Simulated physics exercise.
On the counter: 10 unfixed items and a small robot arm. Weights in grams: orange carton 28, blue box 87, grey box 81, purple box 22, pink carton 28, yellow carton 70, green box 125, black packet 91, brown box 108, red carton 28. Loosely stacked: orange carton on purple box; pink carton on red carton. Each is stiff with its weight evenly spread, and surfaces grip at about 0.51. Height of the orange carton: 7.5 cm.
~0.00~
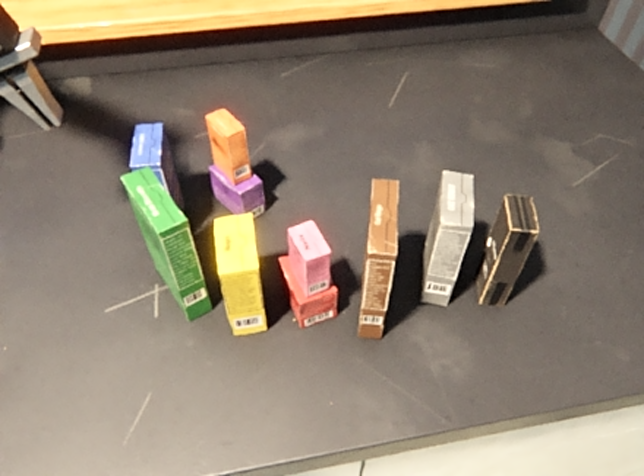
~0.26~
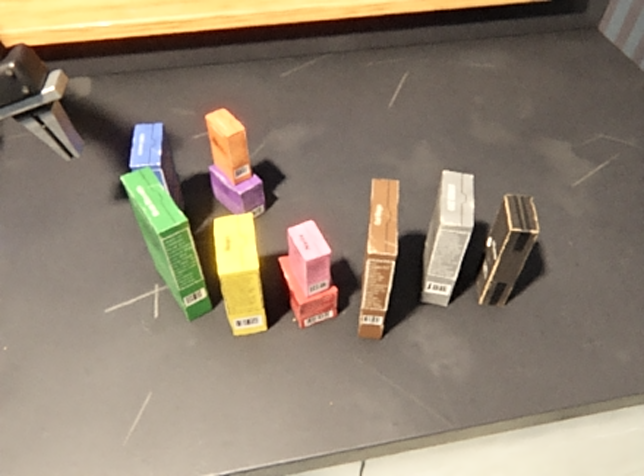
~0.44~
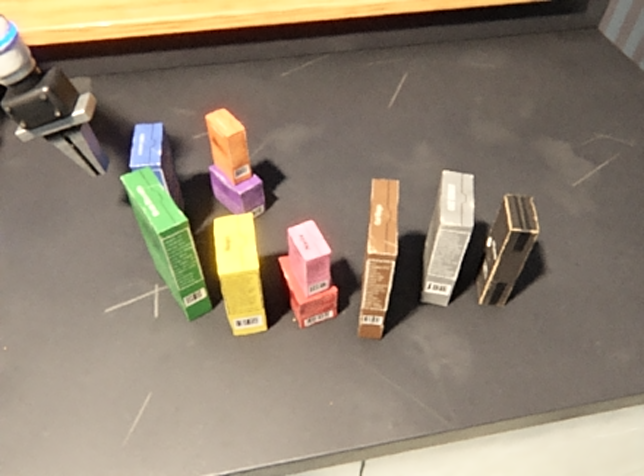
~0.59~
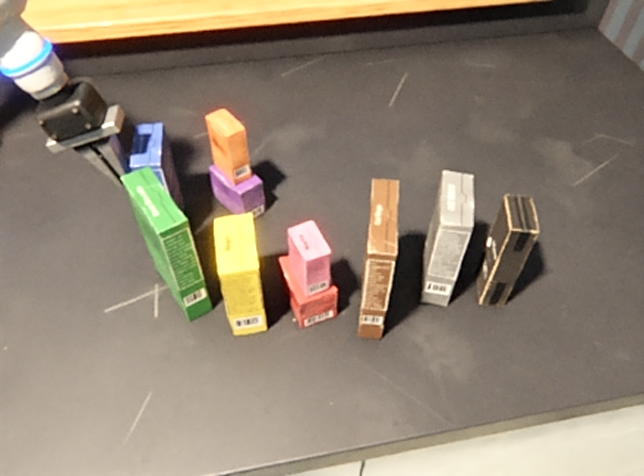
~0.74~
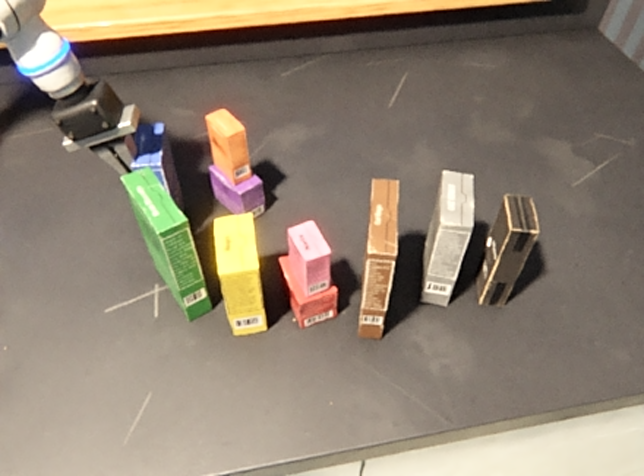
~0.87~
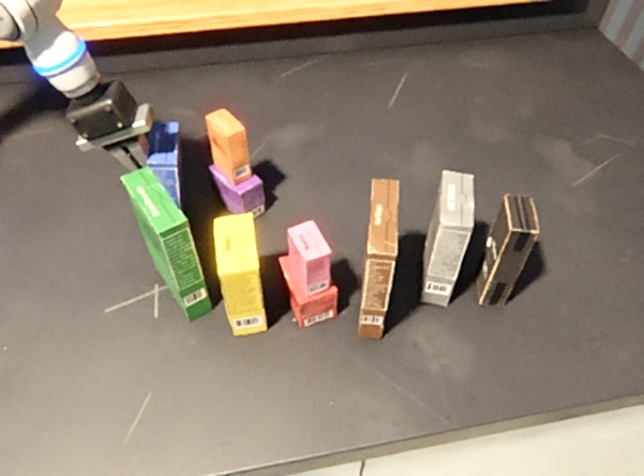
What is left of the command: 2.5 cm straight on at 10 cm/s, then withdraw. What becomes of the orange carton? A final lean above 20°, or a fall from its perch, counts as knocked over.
The orange carton ends knocked over.
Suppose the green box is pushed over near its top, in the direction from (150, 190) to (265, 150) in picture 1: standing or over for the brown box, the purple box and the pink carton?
Brown box standing, purple box standing, pink carton down.
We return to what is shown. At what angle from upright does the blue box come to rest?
About 60°.
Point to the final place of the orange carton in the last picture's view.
Around (279, 182).
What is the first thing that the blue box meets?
It is the orange carton.
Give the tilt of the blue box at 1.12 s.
Some 25° off upright.
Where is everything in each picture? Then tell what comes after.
In the first picture, has the fingertips at (38, 93); blue box (161, 186) standing straight; orange carton (229, 148).
In the second picture, has the fingertips at (61, 128); blue box (161, 186) standing straight; grey box (445, 242), purple box (238, 189).
In the third picture, has the fingertips at (89, 146); blue box (161, 186) standing straight; pink carton (309, 260), yellow carton (242, 277).
In the fourth picture, has the fingertips at (116, 157); blue box (161, 186) standing straight; green box (170, 248), black packet (504, 254).
In the fifth picture, has the fingertips at (131, 156); blue box (161, 186) standing straight; brown box (377, 263), red carton (308, 288).
In the sixth picture, has the fingertips at (144, 156); blue box (168, 185) 8° off upright; orange carton (229, 148).
Around 1.12 s, orange carton and blue box touch at 1.09 s; off upright blue box 23°.
Around 1.42 s, purple box and blue box touch at 1.25 s; off upright orange carton 132°, blue box 56°.
Around 1.87 s, off upright orange carton 90°, blue box 56°.
At rest, past 20° or fallen, blue box and orange carton. Standing, green box, yellow carton, red carton, brown box, grey box, black packet, purple box and pink carton.
